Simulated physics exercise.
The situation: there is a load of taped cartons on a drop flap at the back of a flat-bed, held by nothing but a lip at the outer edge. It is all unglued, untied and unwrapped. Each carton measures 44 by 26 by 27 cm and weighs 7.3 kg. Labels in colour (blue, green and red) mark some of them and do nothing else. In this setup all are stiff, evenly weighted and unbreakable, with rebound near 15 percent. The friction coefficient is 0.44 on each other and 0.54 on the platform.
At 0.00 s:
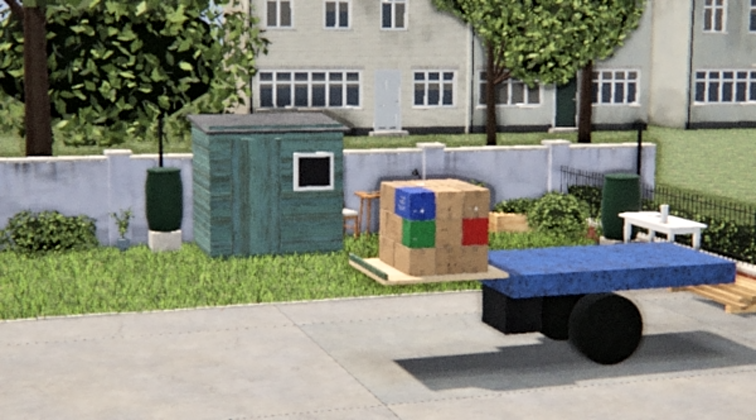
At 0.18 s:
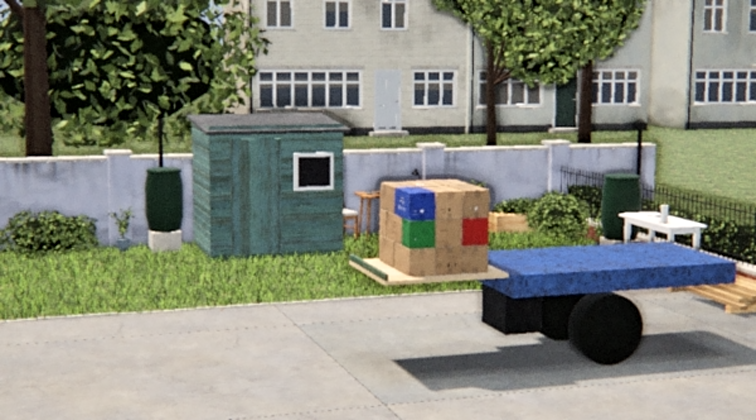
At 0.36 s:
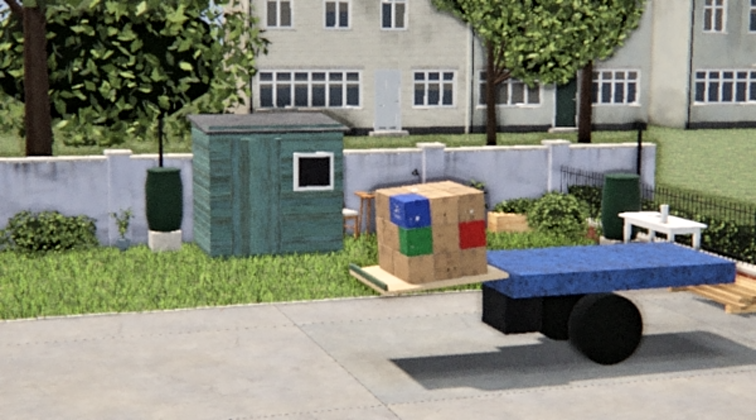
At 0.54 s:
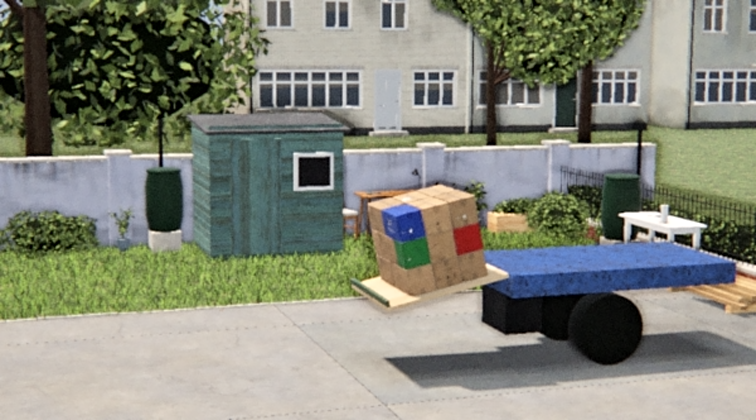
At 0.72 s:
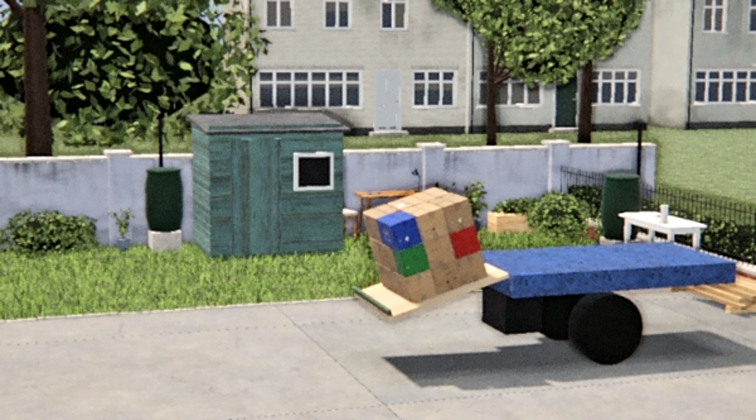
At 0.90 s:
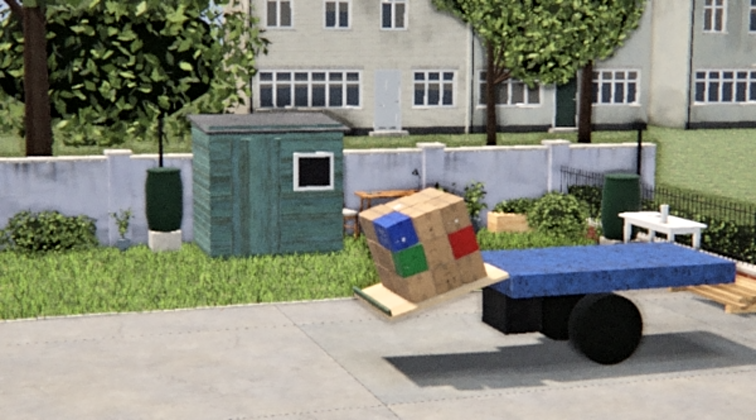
In this clip, a stack of taped cartons with blue, green and red labels sits on a flap behind a blue flat-bed; the flap's left end tilts downward, and the stack leans left with it, some cartons shifting slightly.
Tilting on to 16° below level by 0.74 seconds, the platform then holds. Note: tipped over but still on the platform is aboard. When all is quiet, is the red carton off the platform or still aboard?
Result for the red carton: Aboard.
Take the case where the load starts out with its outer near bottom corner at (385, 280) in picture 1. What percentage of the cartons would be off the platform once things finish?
In that case 20 per cent.
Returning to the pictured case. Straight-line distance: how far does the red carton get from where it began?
Distance start to end: Approx. 15 cm.
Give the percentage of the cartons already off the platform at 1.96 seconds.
20 percent by then.
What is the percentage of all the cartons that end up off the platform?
Around 20 %.
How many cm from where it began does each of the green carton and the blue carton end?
Approx. distance from start in cm - green 30, blue 190.
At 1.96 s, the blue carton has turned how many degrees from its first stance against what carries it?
Rotation: Approx. 120°.
Around 1.26 s, slope 16°; none of the 21 cartons off the platform, 18 disturbed; red carton tipped 5°; blue carton tipped 19°.
Around 1.56 s, slope 16°; 4 of the 21 cartons off the platform; red carton tipped 5°; blue carton tipped 58°, 25 cm lower.
Around 1.96 s, slope 16°; 4 of the 21 cartons off the platform; red carton tipped 5°; blue carton on its side.
Finally (2.5 s), slope 16°; 4 of the 21 cartons off the platform; red carton tipped 5°; blue carton upside down; green carton displaced 33 mm. Seen by the last camera, middles, red carton near (459, 240), blue carton near (302, 372).
